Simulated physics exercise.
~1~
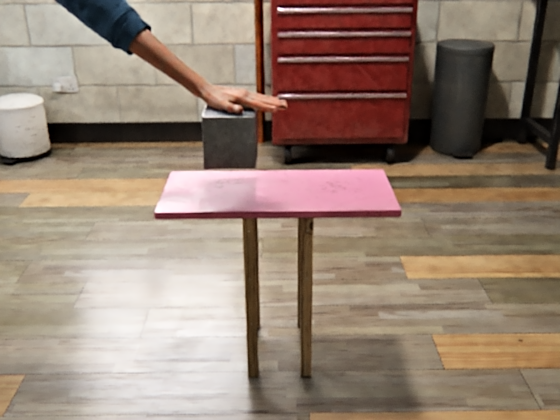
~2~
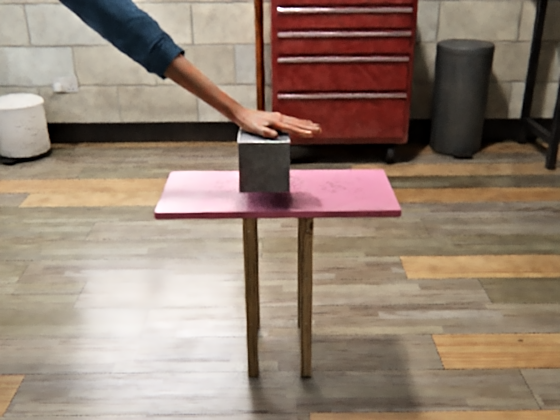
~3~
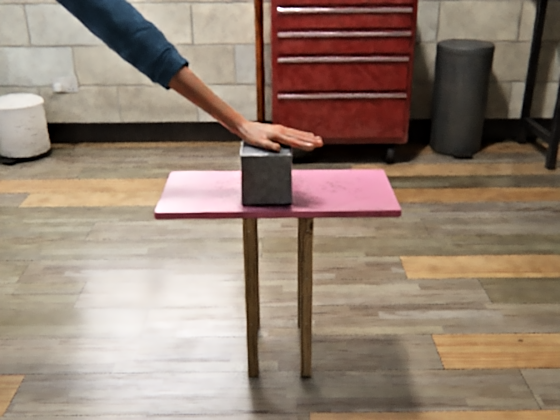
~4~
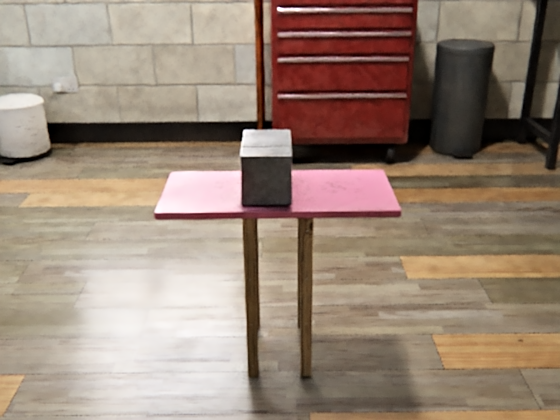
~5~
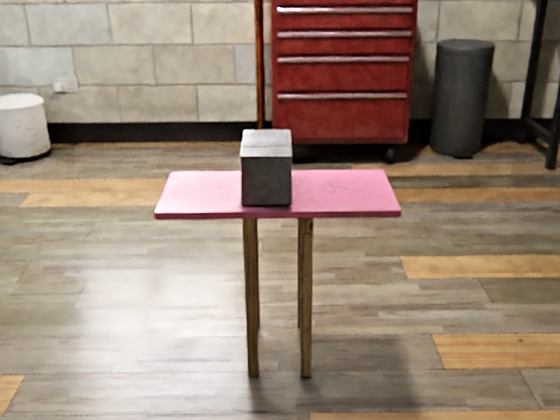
We see a hand carry a dark grey block rightward and down onto a small pink-topped table with thin wooden legs, then let go and withdraw. The block stays on the tabletop, and the table remains upright and still.
